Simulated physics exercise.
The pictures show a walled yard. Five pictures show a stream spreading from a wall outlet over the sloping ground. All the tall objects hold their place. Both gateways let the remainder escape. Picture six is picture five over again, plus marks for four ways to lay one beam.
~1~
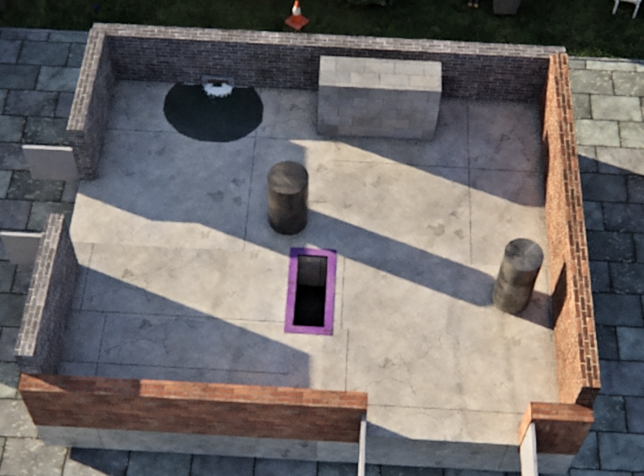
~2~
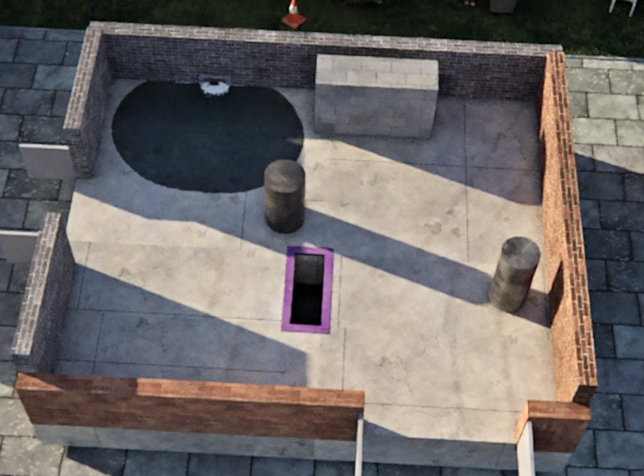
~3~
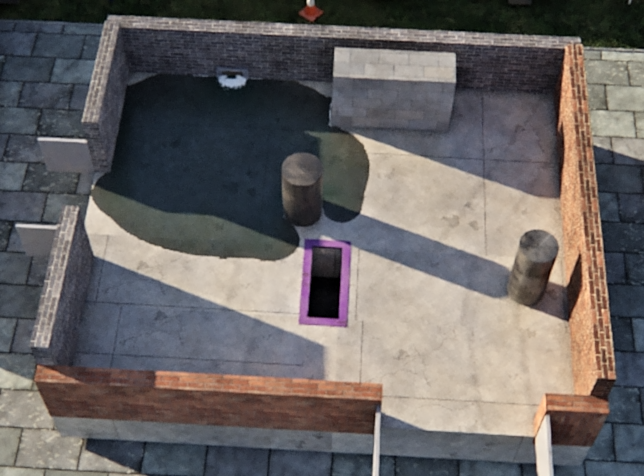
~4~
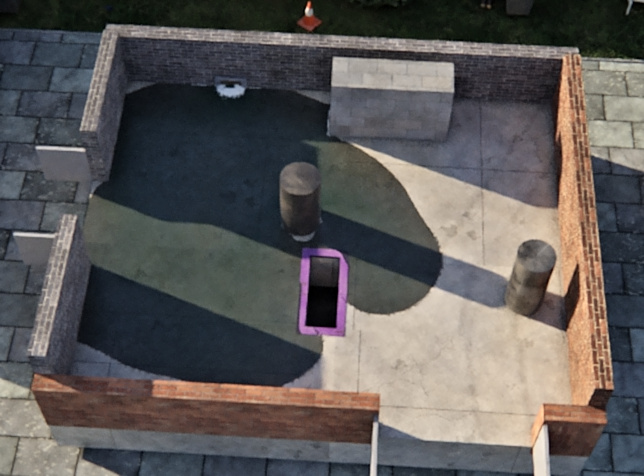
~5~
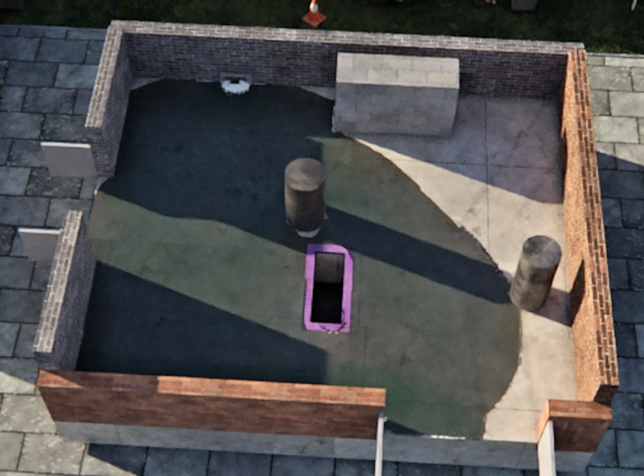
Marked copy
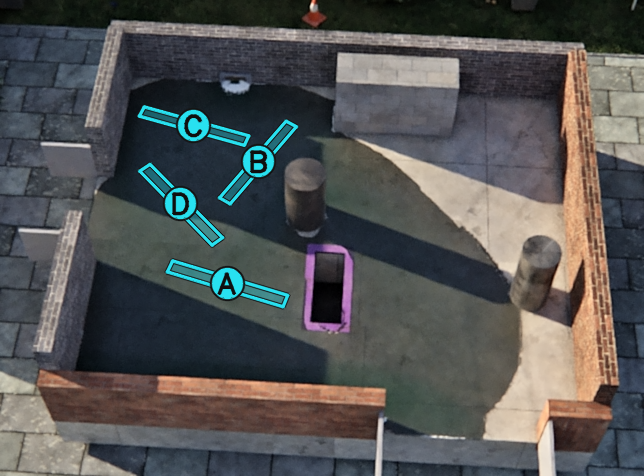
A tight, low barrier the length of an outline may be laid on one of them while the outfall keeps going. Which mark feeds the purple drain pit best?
A.
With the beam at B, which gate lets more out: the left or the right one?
The right gate.
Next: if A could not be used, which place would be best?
Place D.
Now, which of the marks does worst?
B it is.
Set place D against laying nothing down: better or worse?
Better.
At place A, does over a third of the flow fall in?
Yes.
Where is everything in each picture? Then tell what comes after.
The first frame shows outfall at (218, 81); purple drain pit at (311, 290); open gate at (442, 424); open gate at (87, 221); 4 % of the ground under water, visible out to (238, 134); purple drain pit still dry.
In the second frame, 14 % of the ground under water, visible out to (182, 186); purple drain pit still dry.
In the third frame, 28 % of the ground under water, visible out to (242, 255); purple drain pit still dry.
In the fourth frame, 51 % of the ground under water, visible out to (301, 371); purple drain pit taking water.
In the fifth frame, 69 % of the ground under water, visible out to (491, 378); purple drain pit taking water.
In cyan, A from (170, 266) to (285, 300); B from (224, 200) to (291, 123); C from (141, 111) to (246, 140); D from (144, 167) to (217, 241).
For place A, about 43 % of the stream goes into the purple drain pit, about 57 % out by the gates.
For place B, about 6 % of the stream goes into the purple drain pit, about 94 % out by the gates.
For place C, about 9 % of the stream goes into the purple drain pit, about 90 % out by the gates.
For place D, about 29 % of the stream goes into the purple drain pit, about 71 % out by the gates.
